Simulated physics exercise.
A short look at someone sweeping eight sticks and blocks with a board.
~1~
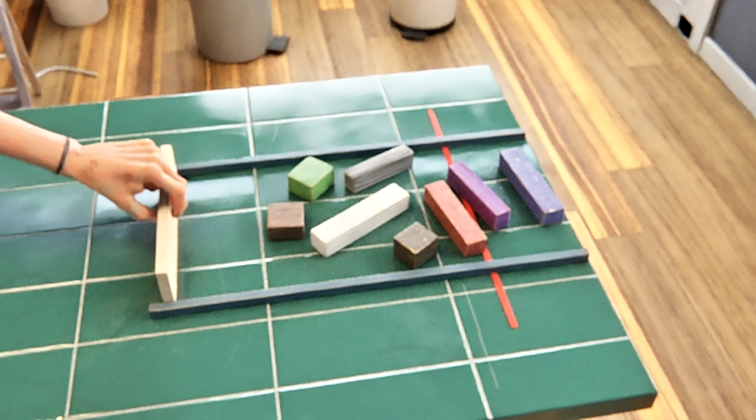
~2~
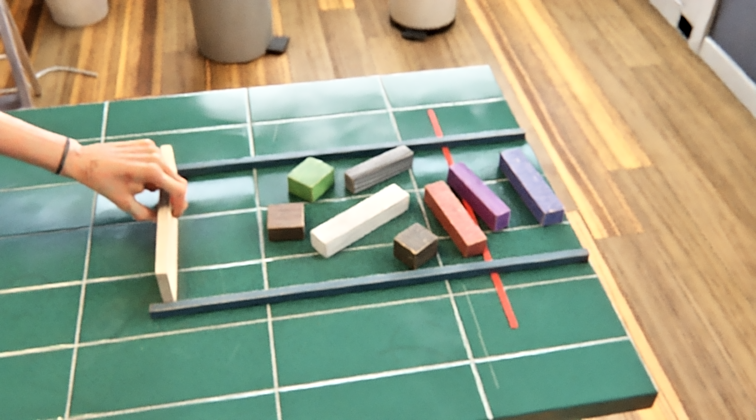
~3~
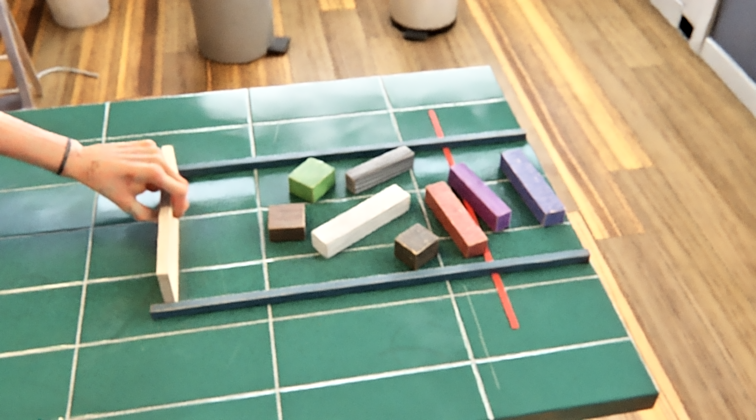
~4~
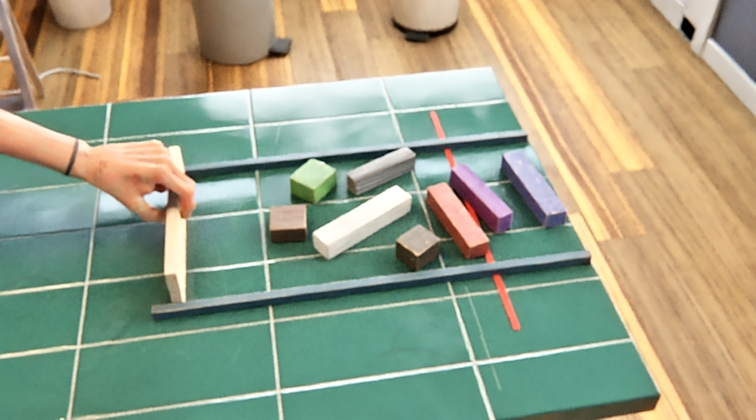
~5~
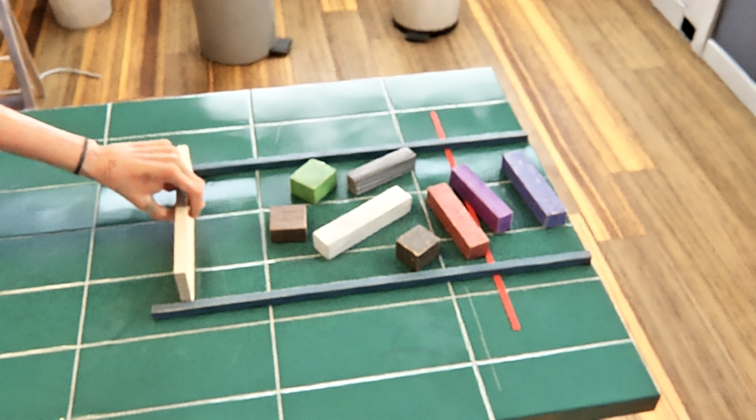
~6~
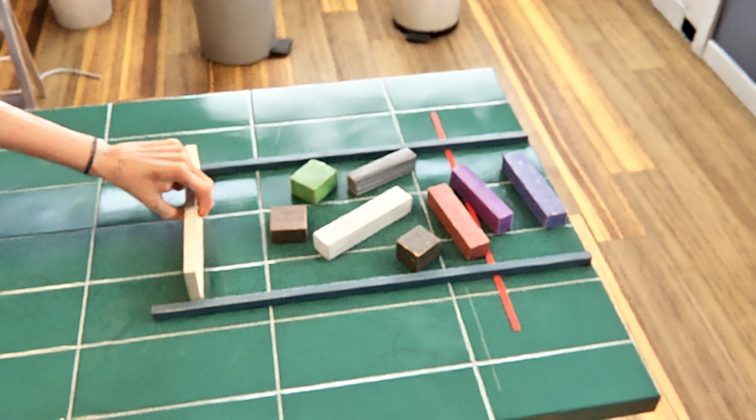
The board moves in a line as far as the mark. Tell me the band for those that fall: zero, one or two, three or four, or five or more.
In the end the number that fall off is one or two.
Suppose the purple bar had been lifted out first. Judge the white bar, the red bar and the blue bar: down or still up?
The white bar survives; the red bar survives; the blue bar drops off.
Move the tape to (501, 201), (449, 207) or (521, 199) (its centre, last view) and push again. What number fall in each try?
Try by try, 3, 1 and 4.
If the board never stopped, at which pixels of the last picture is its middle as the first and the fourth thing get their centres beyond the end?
At (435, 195) for the first, at (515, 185) for the fourth.
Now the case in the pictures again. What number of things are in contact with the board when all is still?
3 of them.
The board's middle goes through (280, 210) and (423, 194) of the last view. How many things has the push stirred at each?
1 and 8.
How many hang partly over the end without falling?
Overhanging: 1.
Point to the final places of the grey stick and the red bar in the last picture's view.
About (505, 158), and the other about (556, 212).
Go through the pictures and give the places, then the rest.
The first frame shows blue bar (530, 186); purple bar (478, 195); red bar (454, 218); board (168, 220); tape (466, 202).
The second frame shows purple bar (478, 196); grey stick (379, 169).
The third frame shows red bar (455, 219); board (169, 221).
The fourth frame shows blue bar (533, 187); black block (418, 248).
The fifth frame shows purple bar (480, 198); brown block (288, 223).
The sixth frame shows blue bar (533, 188); purple bar (480, 198); red bar (457, 221); board (193, 220); tape (469, 205).
A little later, none off yet; blue bar at rest near (533, 188); purple bar at rest near (480, 198); red bar at rest near (457, 221).
Next, none off yet; blue bar at rest near (533, 188); purple bar moving near (484, 197); red bar moving near (466, 218).
Later still, none off yet; blue bar shifted a little near (556, 186); purple bar shifted about its own width near (539, 193); red bar shifted about its own width near (519, 216).
When it is over, the number that fall off is one or two; down, purple bar and blue bar.
